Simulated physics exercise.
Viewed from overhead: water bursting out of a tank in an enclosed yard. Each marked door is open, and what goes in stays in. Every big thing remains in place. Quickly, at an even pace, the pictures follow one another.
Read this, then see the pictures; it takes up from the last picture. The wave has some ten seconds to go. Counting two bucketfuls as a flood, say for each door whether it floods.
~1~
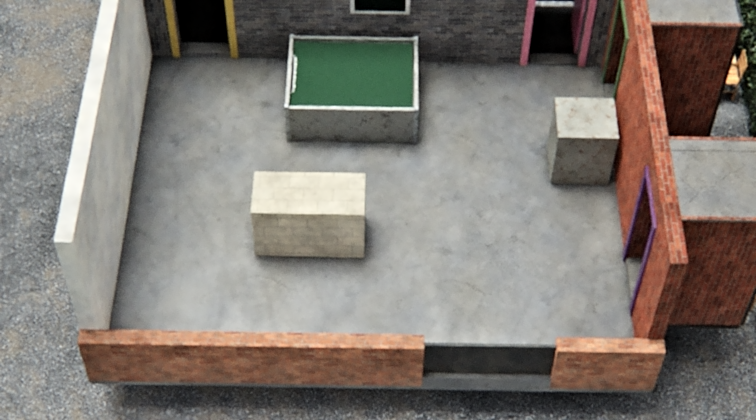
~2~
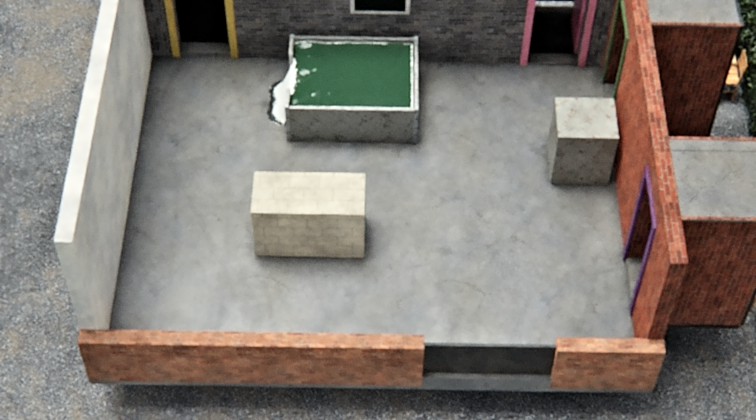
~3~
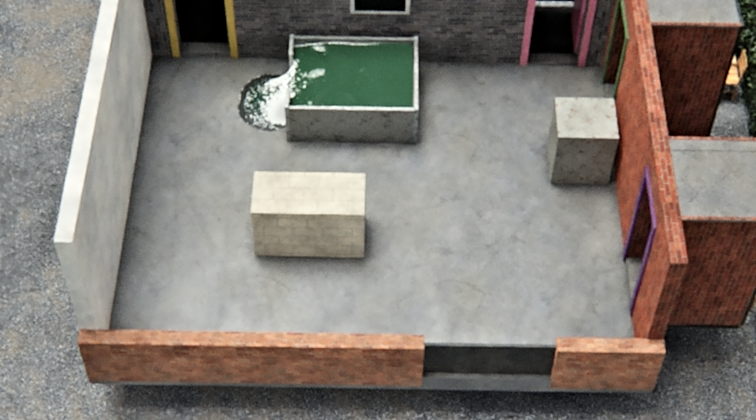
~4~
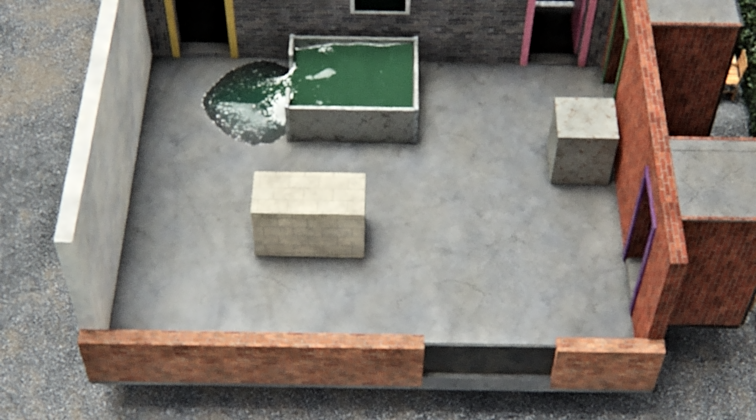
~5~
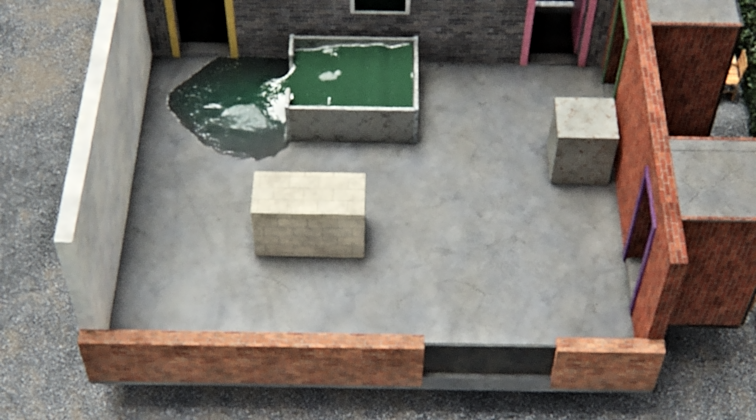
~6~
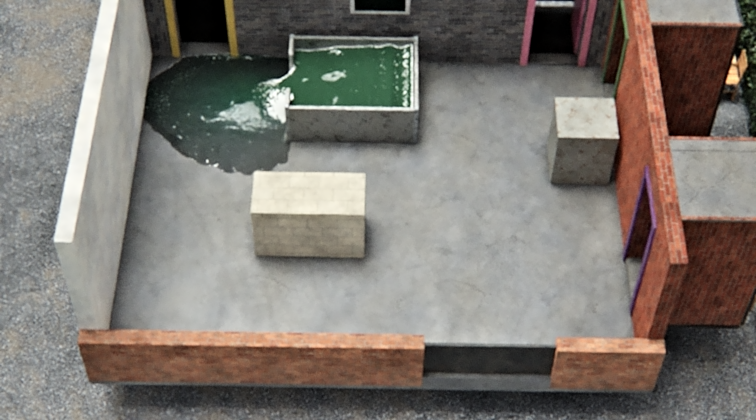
Door by door: Yellow door - flooded; purple door - not flooded; pink door - not flooded; green door - not flooded.
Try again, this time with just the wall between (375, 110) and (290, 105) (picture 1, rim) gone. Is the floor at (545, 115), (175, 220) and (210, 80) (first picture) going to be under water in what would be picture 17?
Unwetted, submerged, unwetted.
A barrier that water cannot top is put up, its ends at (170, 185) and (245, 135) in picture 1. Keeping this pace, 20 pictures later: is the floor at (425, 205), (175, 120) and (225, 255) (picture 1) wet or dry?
Results in order: Bone-dry / swamped / swamped.
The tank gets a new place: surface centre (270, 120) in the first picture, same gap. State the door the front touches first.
The door marked yellow, that's the one.
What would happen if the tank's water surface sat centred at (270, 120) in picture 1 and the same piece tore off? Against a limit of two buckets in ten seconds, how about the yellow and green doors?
Observed: Yellow goes beyond it; green goes beyond it.
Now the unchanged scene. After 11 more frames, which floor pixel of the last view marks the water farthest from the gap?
By then the tip should be at about (112, 315).
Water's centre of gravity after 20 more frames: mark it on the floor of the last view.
Roughly (264, 139).
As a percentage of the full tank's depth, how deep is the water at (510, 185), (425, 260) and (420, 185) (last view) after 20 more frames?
First spot 0 %, second 0 %, third 0 %.
A moment on, water covers 15 % of the floor; the yellow door under two buckets in, the purple door not reached, the pink door not reached, the green door not reached.
Next, water covers 20 % of the floor; the yellow door over two buckets in, the purple door not reached, the pink door not reached, the green door not reached.
Then, water covers 30 % of the floor; the yellow door far over two buckets in, the purple door not reached, the pink door not reached, the green door not reached.
Later, water covers 50 % of the floor; the yellow door far over two buckets in, the purple door not reached, the pink door not reached, the green door not reached.
In the end, water covers 75 % of the floor; the yellow door far over two buckets in, the purple door wet at the sill, nothing in, the pink door wet at the sill, nothing in, the green door wet at the sill, nothing in.
